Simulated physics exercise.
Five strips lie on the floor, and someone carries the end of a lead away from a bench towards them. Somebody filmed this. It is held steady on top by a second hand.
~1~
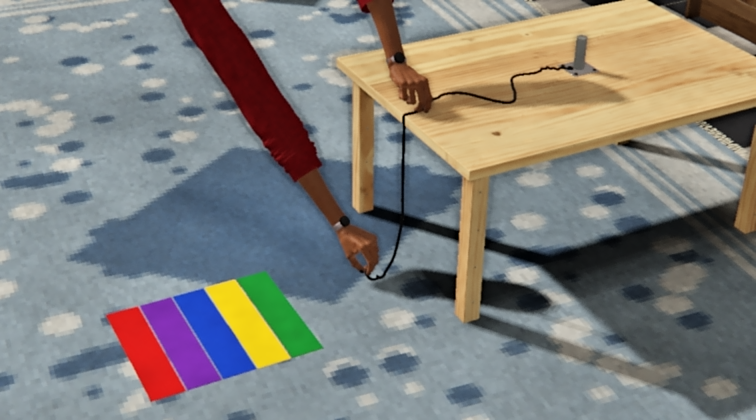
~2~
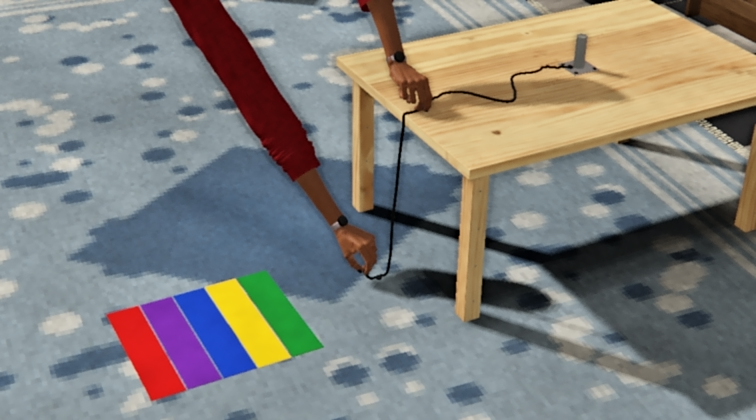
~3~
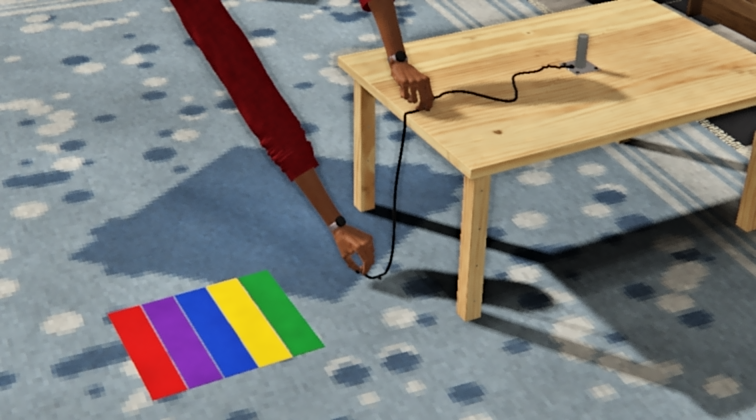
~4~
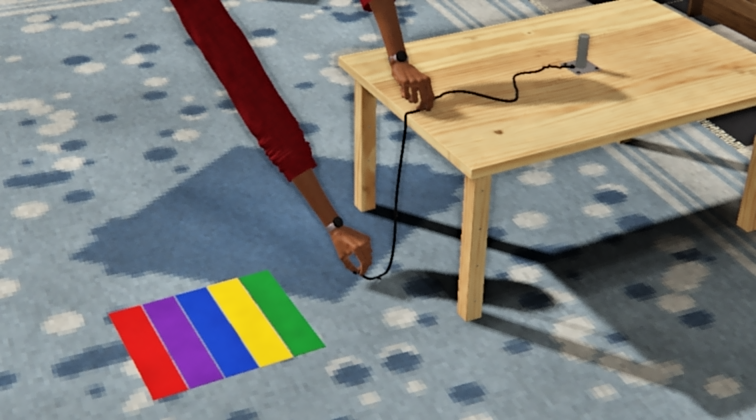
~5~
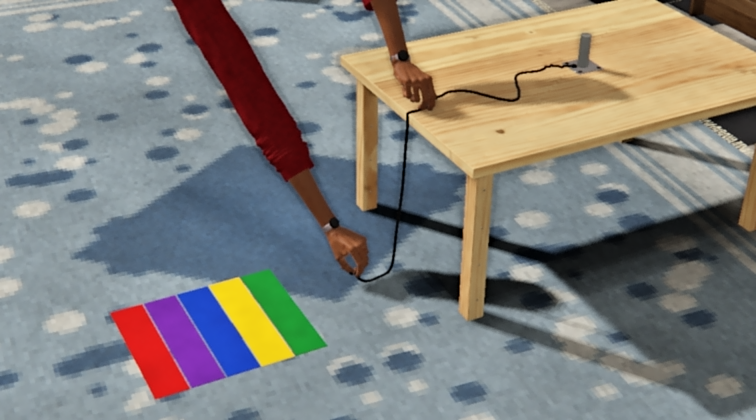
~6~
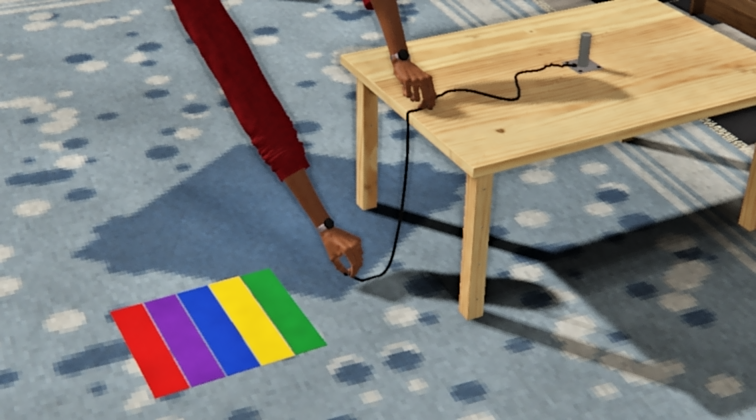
Hand in a red sleeve drawing a black cord's end slightly left near coloured floor strips, another hand staying at a wooden table's edge.
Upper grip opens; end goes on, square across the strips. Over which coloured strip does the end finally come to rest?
Over the purple strip.
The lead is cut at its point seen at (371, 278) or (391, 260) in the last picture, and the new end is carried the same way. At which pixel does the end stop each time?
In order, about (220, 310) and about (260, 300).
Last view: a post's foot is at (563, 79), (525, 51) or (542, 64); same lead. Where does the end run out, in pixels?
Try by try, around (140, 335), (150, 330) and (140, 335).
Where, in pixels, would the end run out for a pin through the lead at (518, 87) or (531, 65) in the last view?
Try by try: (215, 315), (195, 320).
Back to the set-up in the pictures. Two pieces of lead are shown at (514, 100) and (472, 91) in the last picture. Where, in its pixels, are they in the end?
First one close to (465, 96), second close to (427, 107).
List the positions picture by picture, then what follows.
In the first frame, end (366, 271); green (297, 338); yellow (264, 348); blue (230, 358); purple (196, 369); red (160, 380).
In the second frame, end (364, 271); lead through (542, 68) (515, 91) (459, 92) (410, 113) (397, 185) (391, 250).
In the third frame, end (362, 272).
In the fourth frame, end (359, 273); lead through (544, 67) (517, 91) (461, 92) (412, 113) (398, 185) (393, 249).
In the fifth frame, end (355, 273).
In the sixth frame, end (350, 274); lead through (546, 66) (519, 89) (463, 90) (414, 111) (405, 183) (395, 247).
Soon after, end near (240, 306); over yellow.
After that, end near (203, 316); over blue.
At the stop, end near (181, 322); over purple. The end stops over the purple strip.
